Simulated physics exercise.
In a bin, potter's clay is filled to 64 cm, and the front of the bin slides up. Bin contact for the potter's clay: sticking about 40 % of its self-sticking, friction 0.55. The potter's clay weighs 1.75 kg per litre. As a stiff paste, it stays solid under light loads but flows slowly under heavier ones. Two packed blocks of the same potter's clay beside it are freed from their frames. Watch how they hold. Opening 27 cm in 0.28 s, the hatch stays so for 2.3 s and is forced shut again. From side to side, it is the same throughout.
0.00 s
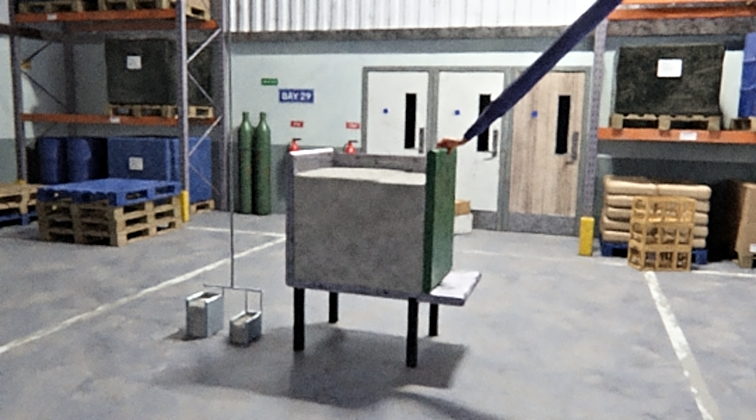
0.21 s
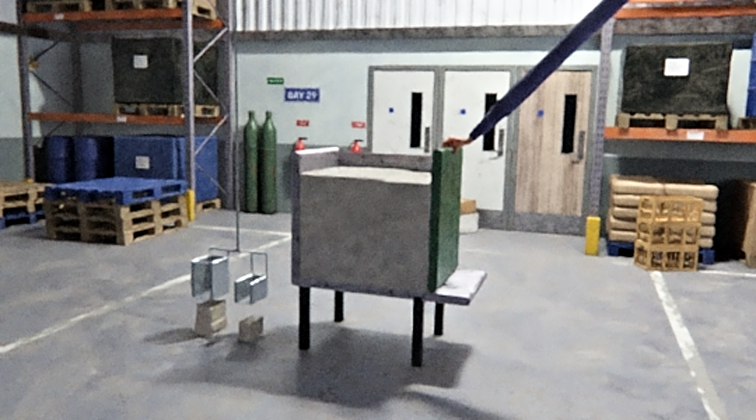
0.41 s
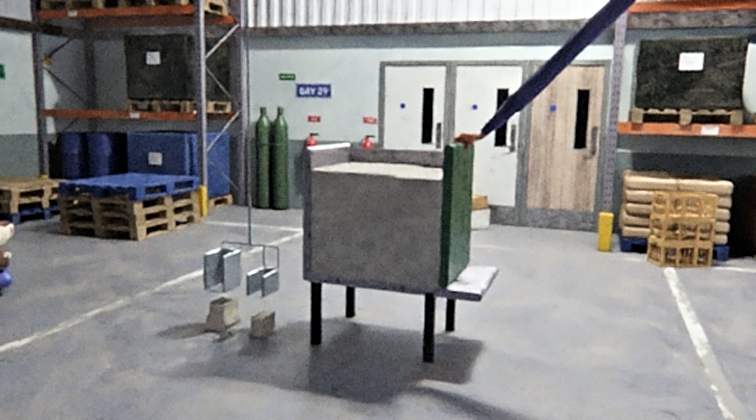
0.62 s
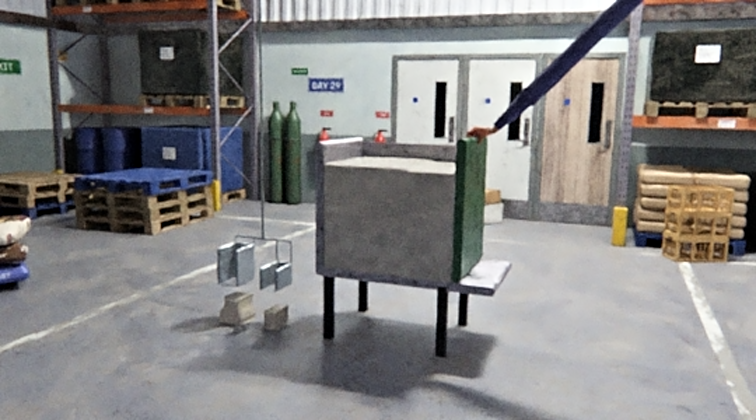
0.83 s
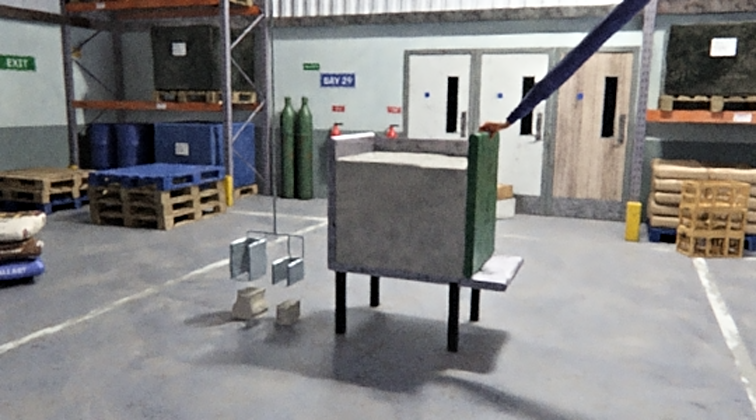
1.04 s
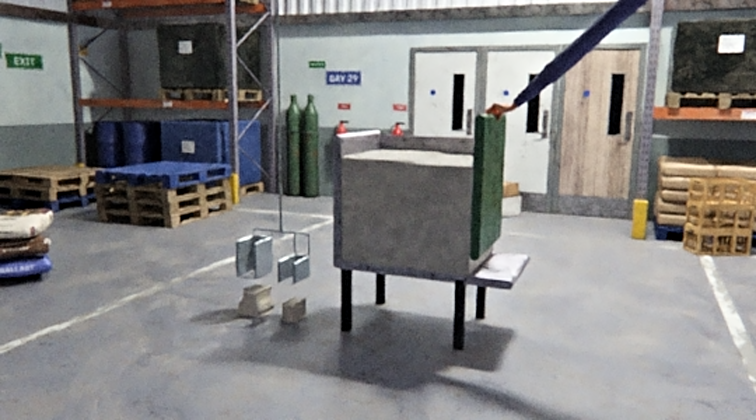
In a warehouse, metal casings lifted off two small clay blocks beside a raised bin of grey clay, the taller block sank a little, and then the bin's green front slid up slightly.
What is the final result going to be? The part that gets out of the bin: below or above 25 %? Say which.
The answer is above.
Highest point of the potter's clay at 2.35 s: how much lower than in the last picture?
14 cm.
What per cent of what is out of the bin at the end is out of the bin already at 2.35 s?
Reading: Approx. 70 per cent.
By 1.64 s, the hatch is 27 cm open and 12 % is out.
By 2.35 s, the hatch is 27 cm open and 31 % is out.
By 3.06 s, the hatch is 27 cm open and 43 % is out.
By 3.77 s, the hatch is 6.9 cm open and 46 % is out.
By 4.34 s, at the end, the hatch is shut and 47 % is out.
